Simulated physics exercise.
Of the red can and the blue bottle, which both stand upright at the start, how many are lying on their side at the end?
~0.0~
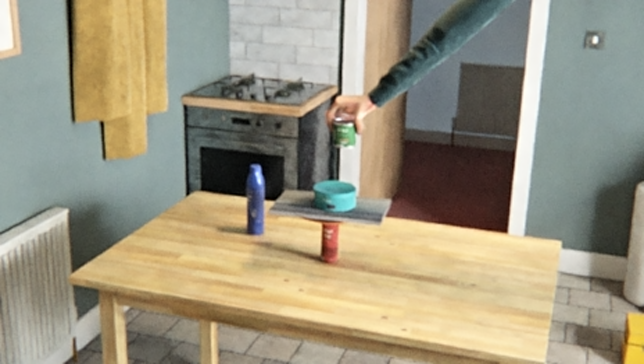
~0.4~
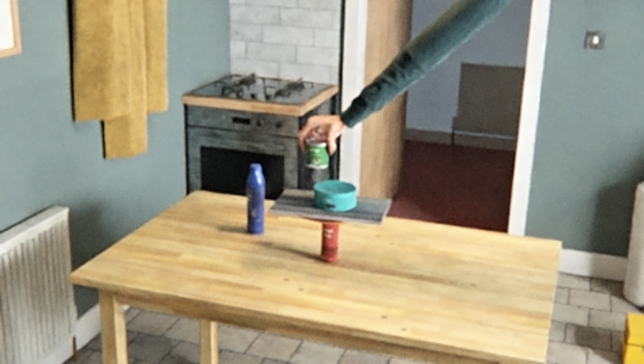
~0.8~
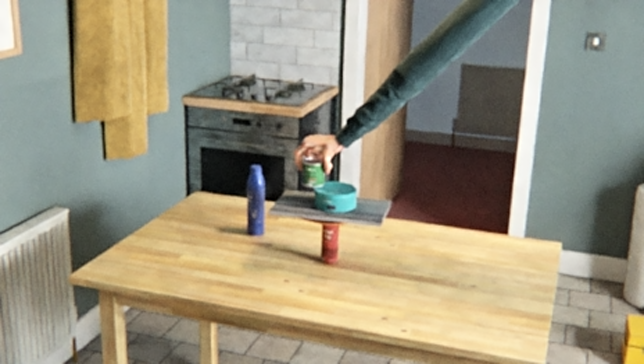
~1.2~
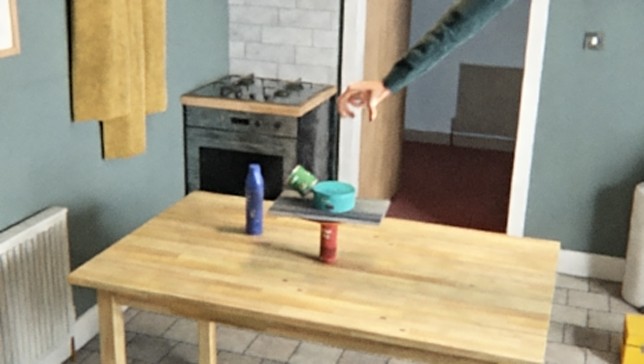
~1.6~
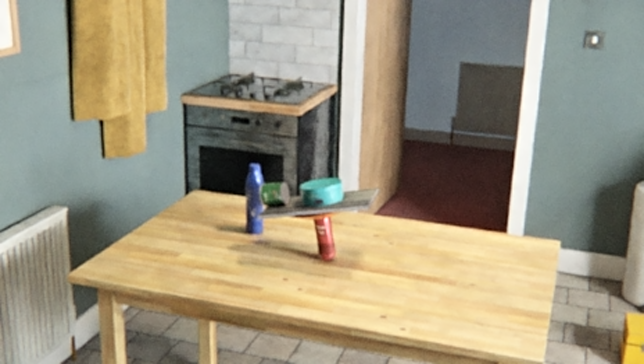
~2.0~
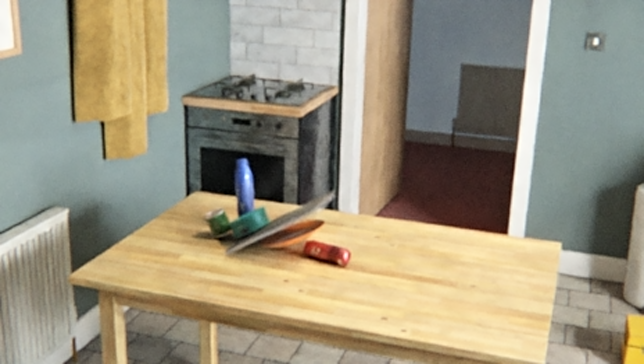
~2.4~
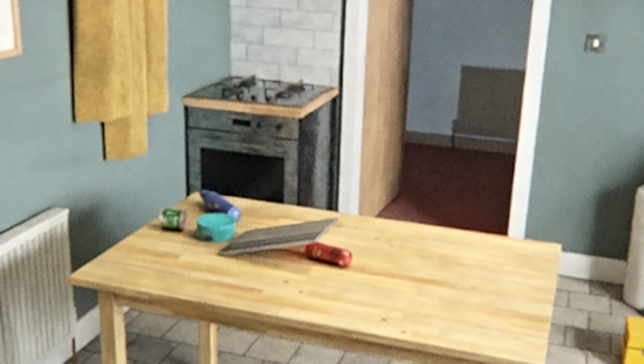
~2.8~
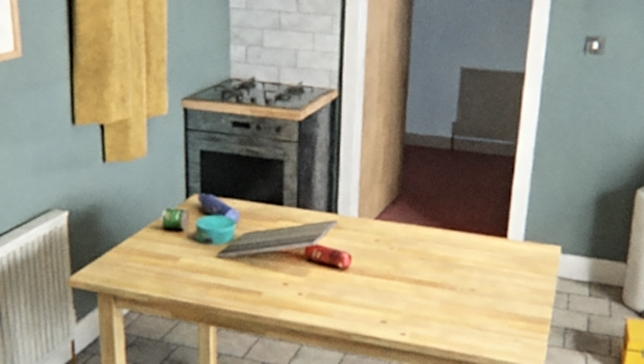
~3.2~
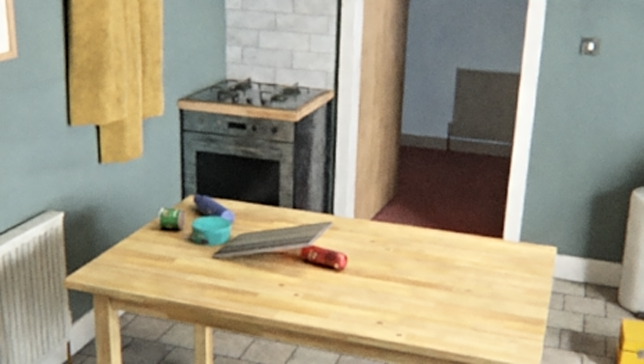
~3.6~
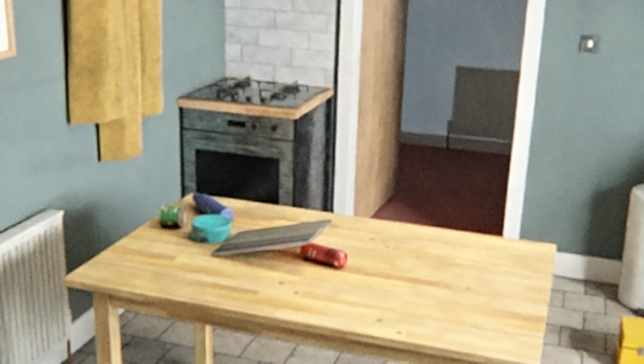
Both of them, the red can and the blue bottle, are lying on their side on the table at the end.
